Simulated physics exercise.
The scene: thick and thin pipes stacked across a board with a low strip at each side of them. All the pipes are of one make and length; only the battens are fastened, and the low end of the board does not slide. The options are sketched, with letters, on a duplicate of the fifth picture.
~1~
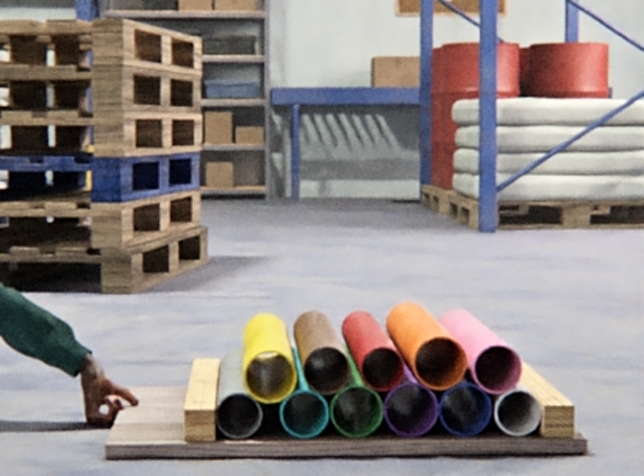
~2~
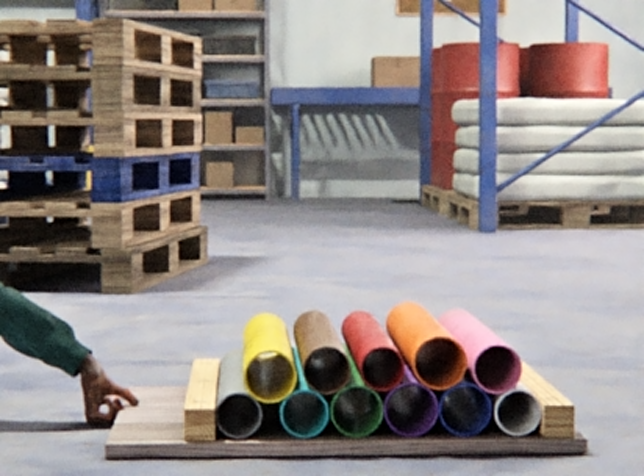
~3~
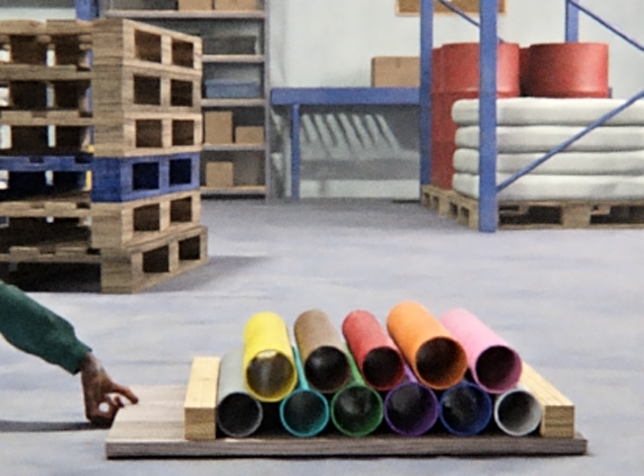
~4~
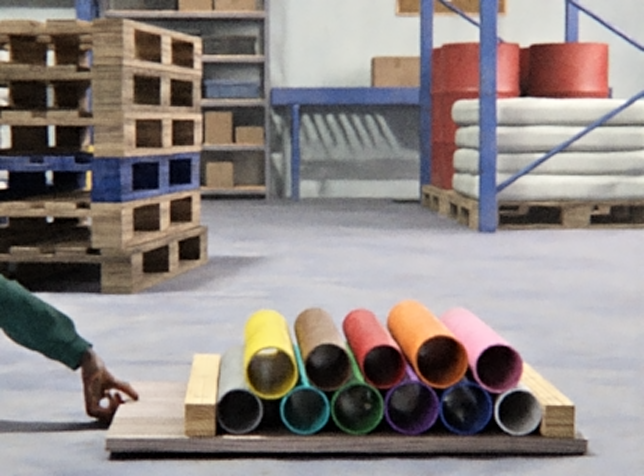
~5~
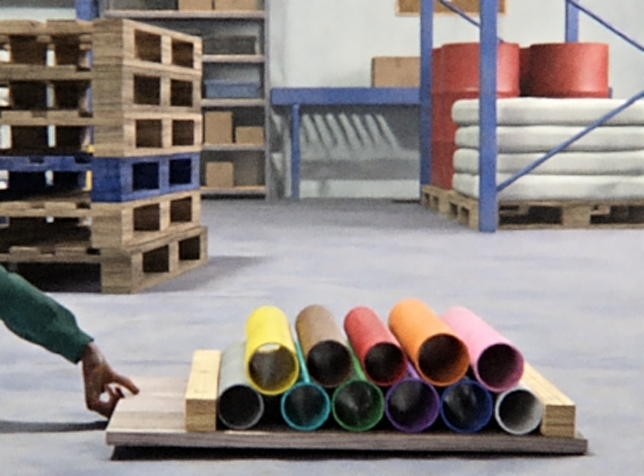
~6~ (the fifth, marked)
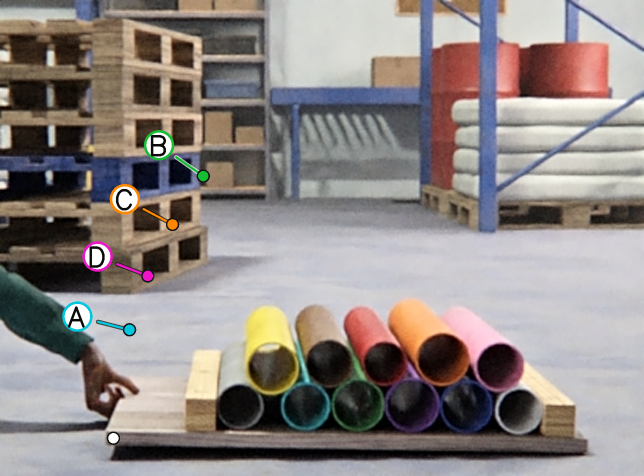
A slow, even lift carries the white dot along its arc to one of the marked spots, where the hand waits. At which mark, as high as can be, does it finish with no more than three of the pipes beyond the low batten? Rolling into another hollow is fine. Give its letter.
The last mark within the limit is C.
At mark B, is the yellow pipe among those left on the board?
The yellow pipe: No.
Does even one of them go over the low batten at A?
No.
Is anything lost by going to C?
Yes, at C.
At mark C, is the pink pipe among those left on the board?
No.
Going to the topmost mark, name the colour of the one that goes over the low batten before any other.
It is the pink one.
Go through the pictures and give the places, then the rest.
The first picture shows green pipe (357, 411); purple pipe (411, 409); blue pipe (465, 409).
The second picture shows blue pipe (465, 409).
The third picture shows board (338, 401); grey pipe (239, 413); turquoise pipe (305, 412); orange pipe (440, 362).
The fourth picture shows board (338, 399); grey pipe (239, 410); turquoise pipe (305, 410).
The fifth picture shows board (338, 396); grey pipe (240, 406); turquoise pipe (306, 406).
On the marked copy, A at (130, 330); B at (203, 176); C at (172, 224); D at (148, 276); the white dot at (113, 438).
With C. Early on, board at 17°.
Further on, board at 28°.
At the end, board at 28°, two over the low batten (pink, orange).
As for the rest, A none over the low batten; B five over the low batten; D none over the low batten.
